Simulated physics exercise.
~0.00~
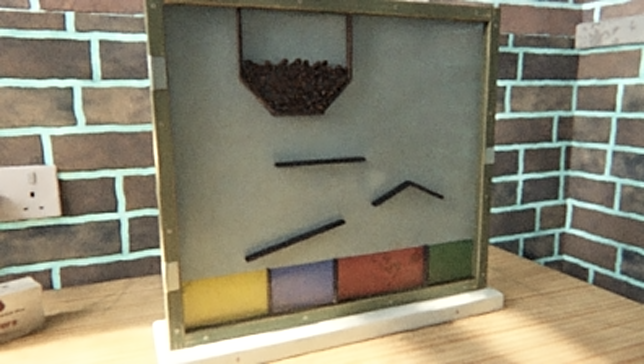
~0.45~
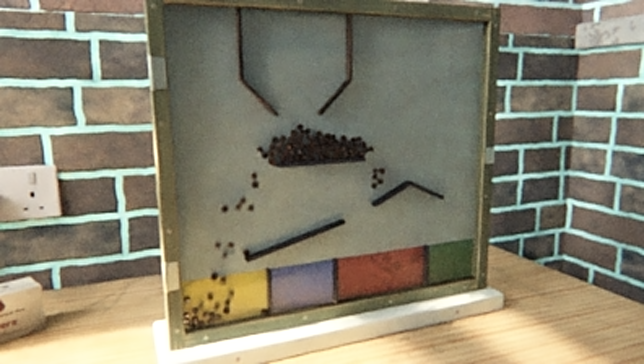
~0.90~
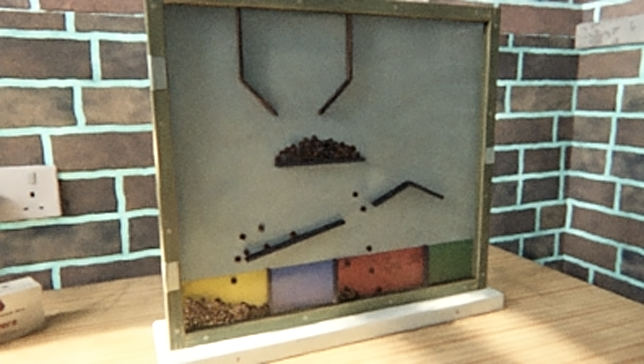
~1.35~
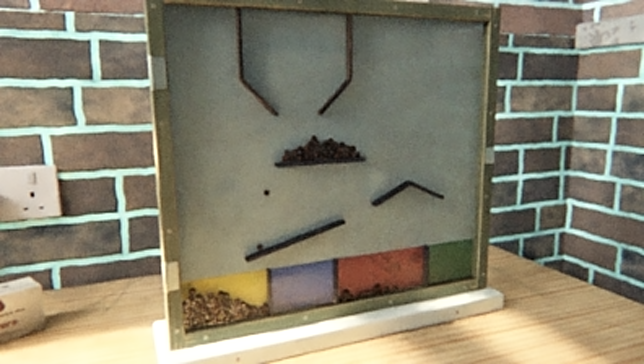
Dark beads fill a hopper at the top of an upright, clear-fronted display standing on a wooden table before brick walls, seen from the front by a still camera. Below are a flat ledge, a sloping ledge at lower left, a bent one at right, and yellow, blue, red and green bins. The beads drop from the hopper, heap on the flat ledge and spill off both ends. Many tumble into the yellow bin, while fewer reach the red. At the end, a mound remains on the ledge, the yellow bin holds most of the fallen beads, and blue and green stay empty.
